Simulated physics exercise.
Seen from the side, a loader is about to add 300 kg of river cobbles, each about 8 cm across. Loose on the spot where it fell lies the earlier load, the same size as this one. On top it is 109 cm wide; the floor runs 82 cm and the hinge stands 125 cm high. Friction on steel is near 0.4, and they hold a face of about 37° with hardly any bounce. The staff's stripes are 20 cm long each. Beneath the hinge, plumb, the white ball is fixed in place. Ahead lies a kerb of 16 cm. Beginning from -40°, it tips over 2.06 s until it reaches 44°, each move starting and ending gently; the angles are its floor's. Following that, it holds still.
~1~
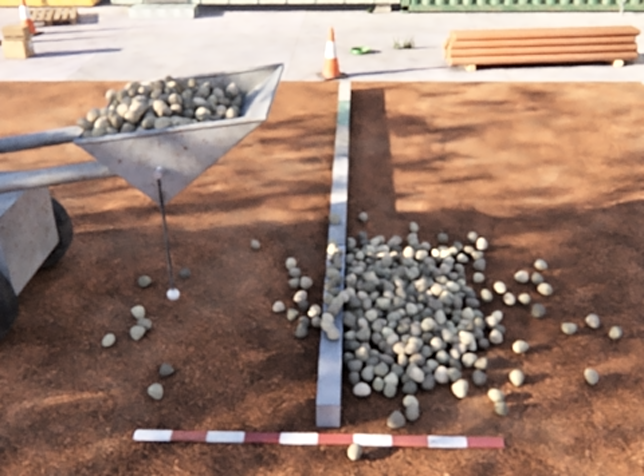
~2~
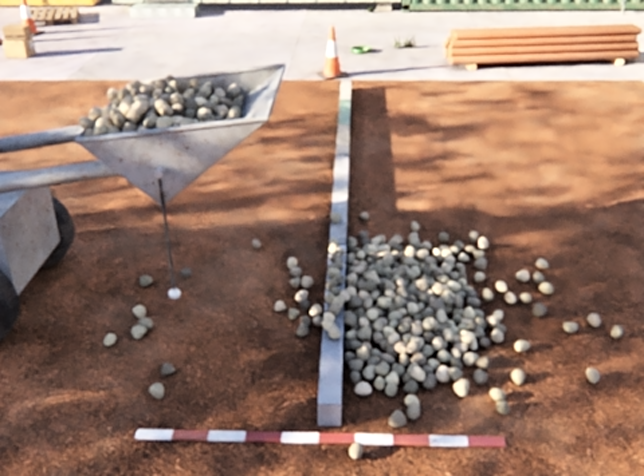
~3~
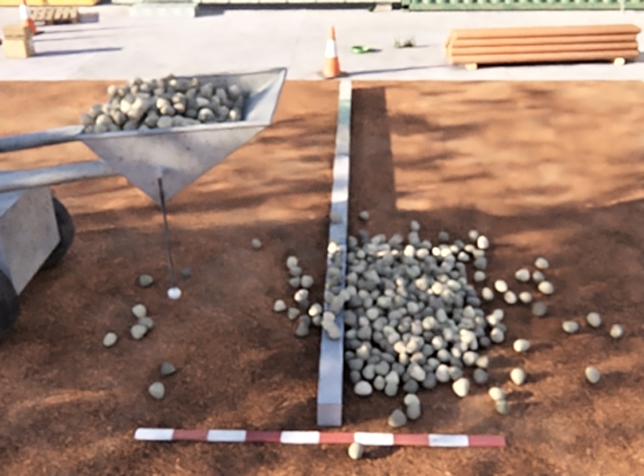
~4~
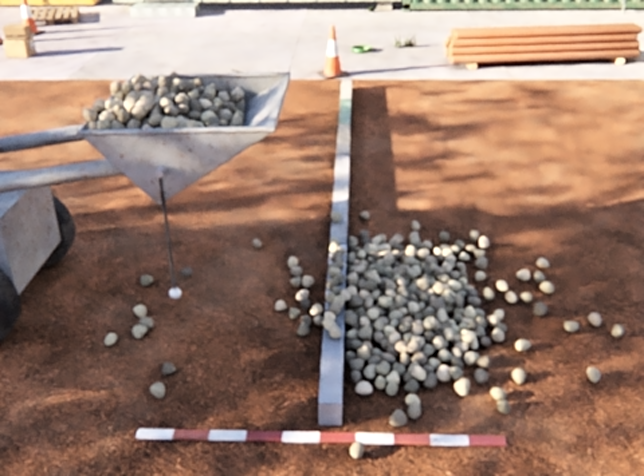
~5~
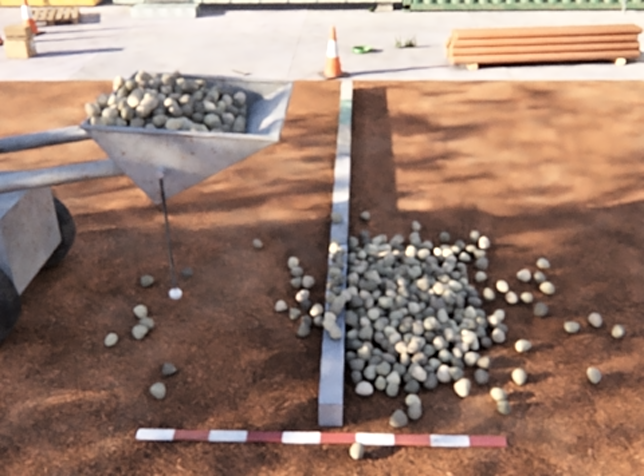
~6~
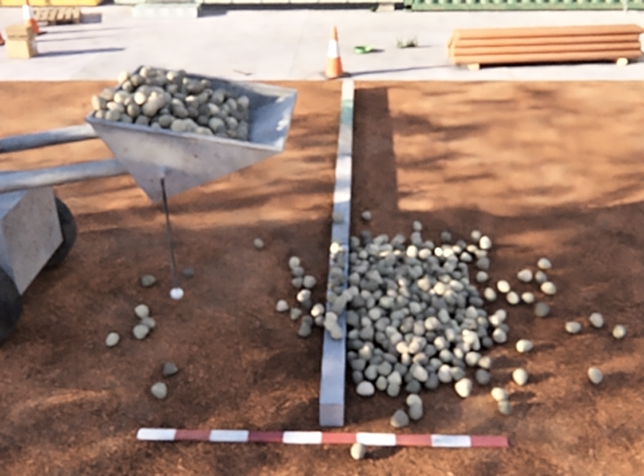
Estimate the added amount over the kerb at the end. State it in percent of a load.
Roughly 12 per cent of a load.
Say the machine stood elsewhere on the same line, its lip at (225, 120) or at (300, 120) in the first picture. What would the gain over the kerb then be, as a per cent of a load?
Around 0 percent, then around 40 percent.
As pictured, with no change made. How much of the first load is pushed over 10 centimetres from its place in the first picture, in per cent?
Estimate: 5 %, roughly.
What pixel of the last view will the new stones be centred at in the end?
(301, 293).
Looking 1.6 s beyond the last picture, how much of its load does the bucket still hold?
Estimate: 10 % remaining inside, roughly.
Then, 0.9 s after the last picture the floor is at 31°; in per cent of one load, 92 in the bucket, 18 on this side of the kerb, 93 over the kerb; the foremost stones are at (569, 309).
Then, 1.6 s after the last picture the floor is at 44°; in per cent of one load, 8 in the bucket, 96 on this side of the kerb, 99 over the kerb; the foremost stones are at (569, 309).
Then, 1.9 s after the last picture the floor is at 44°; in per cent of one load, 0 in the bucket, 99 on this side of the kerb, 104 over the kerb; the foremost stones are at (569, 309).
Then, 4.5 s after the last picture the floor is at 44°; in per cent of one load, 0 in the bucket, 98 on this side of the kerb, 105 over the kerb; the foremost stones are at (569, 309). Net gain over the kerb, 12.
